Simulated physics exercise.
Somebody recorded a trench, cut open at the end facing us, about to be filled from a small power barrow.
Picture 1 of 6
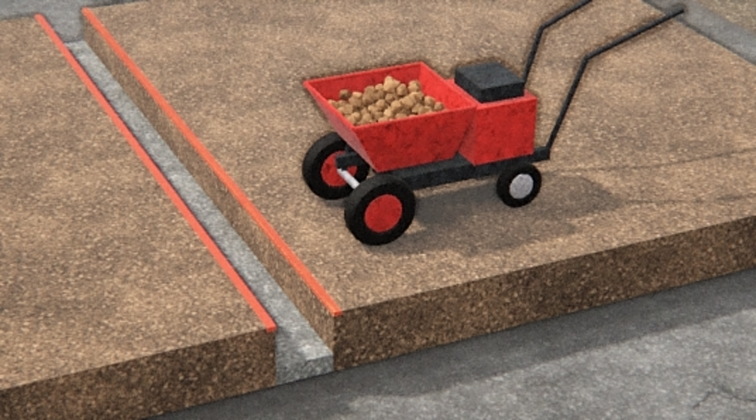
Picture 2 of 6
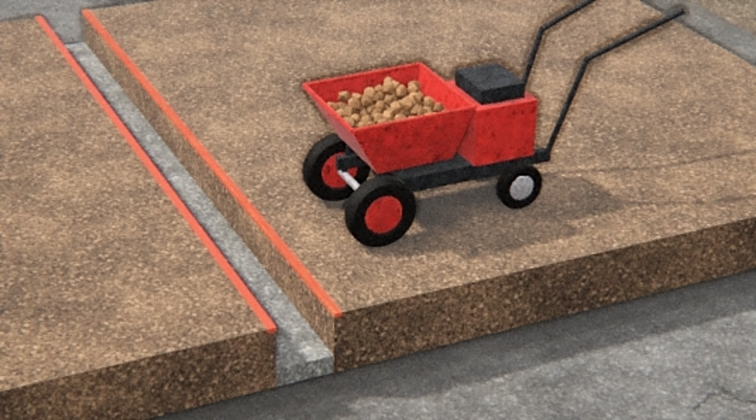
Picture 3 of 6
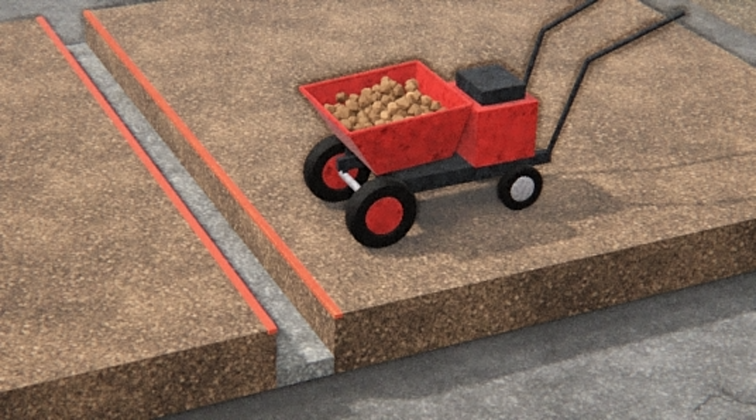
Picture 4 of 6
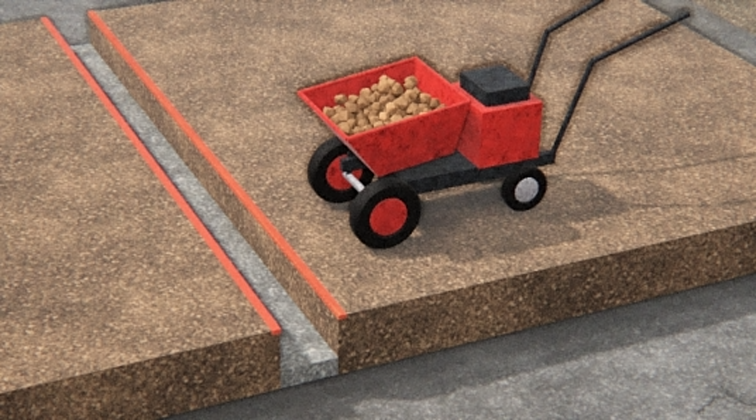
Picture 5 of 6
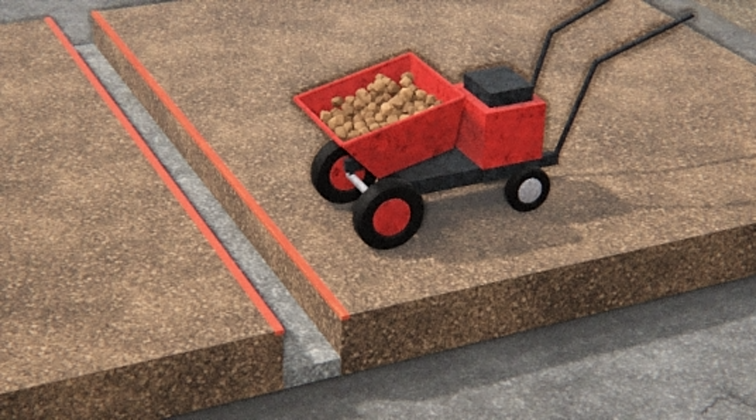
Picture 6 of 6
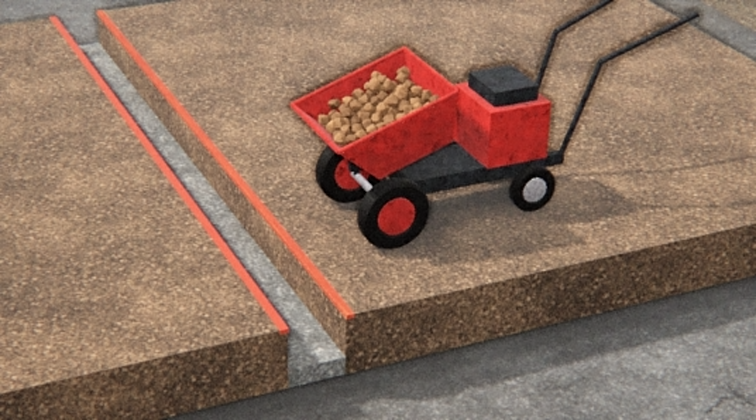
The red skip of a small barrow, heaped with brown lumps, started level and slowly tilted forward toward the trench on its left, while the lumps stayed inside and the wheels stayed on the slab.
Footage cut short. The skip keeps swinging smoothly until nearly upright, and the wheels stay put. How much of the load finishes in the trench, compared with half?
The trench does get most of the load.
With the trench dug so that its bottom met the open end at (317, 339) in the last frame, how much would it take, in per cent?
About 80 percent.
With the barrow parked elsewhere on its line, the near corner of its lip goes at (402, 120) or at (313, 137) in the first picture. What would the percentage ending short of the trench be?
About 40 percent at the first place and about 0 percent at the second.
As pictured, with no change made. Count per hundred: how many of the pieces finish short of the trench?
0 %.
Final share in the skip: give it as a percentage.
It works out near 0 percent.
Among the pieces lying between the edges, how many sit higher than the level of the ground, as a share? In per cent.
Roughly 5 percent.
Shortly afterwards, skip tipped steeply; the whole lot in the skip.
Next, skip tipped steeply; all but a few in the skip; a little in or heaped over the trench; only a few falling.
Some moments later, skip tipped right over; near a third in the skip; near two thirds in or heaped over the trench; only a few beyond it.
In the end, skip tipped right over; all but a few in or heaped over the trench; only a few beyond it.
